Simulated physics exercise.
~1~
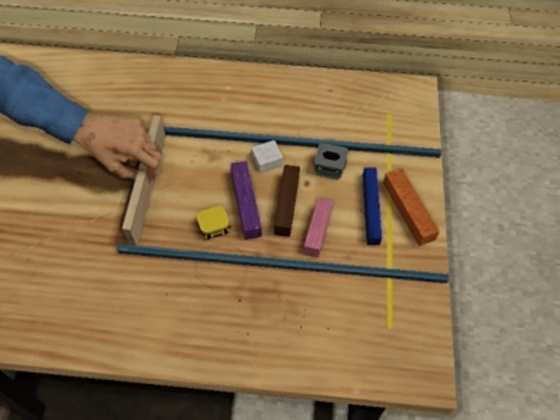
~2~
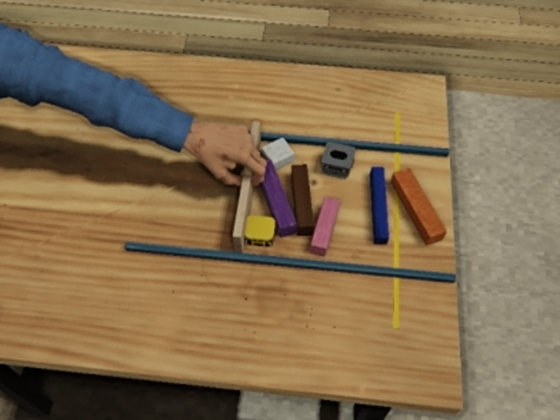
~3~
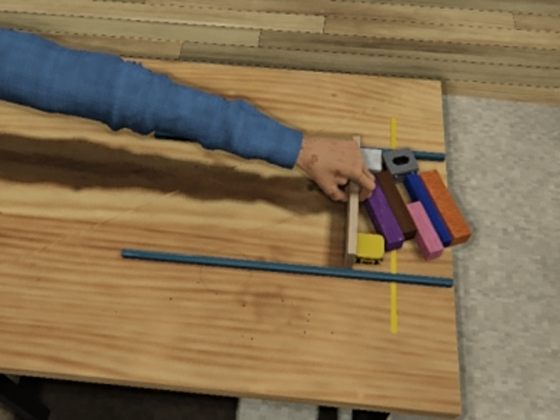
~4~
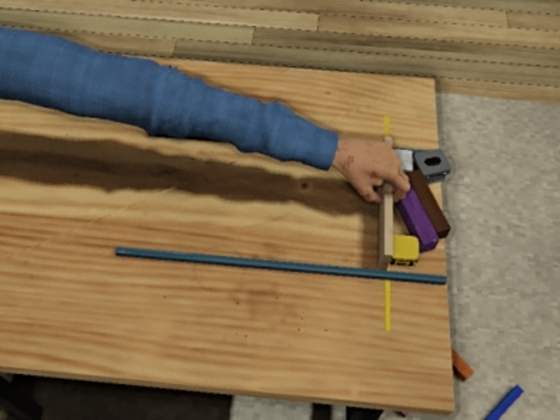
A hand sliding an upright board rightward along a wooden table, bunching coloured bars and pushing orange, blue and pink ones off.
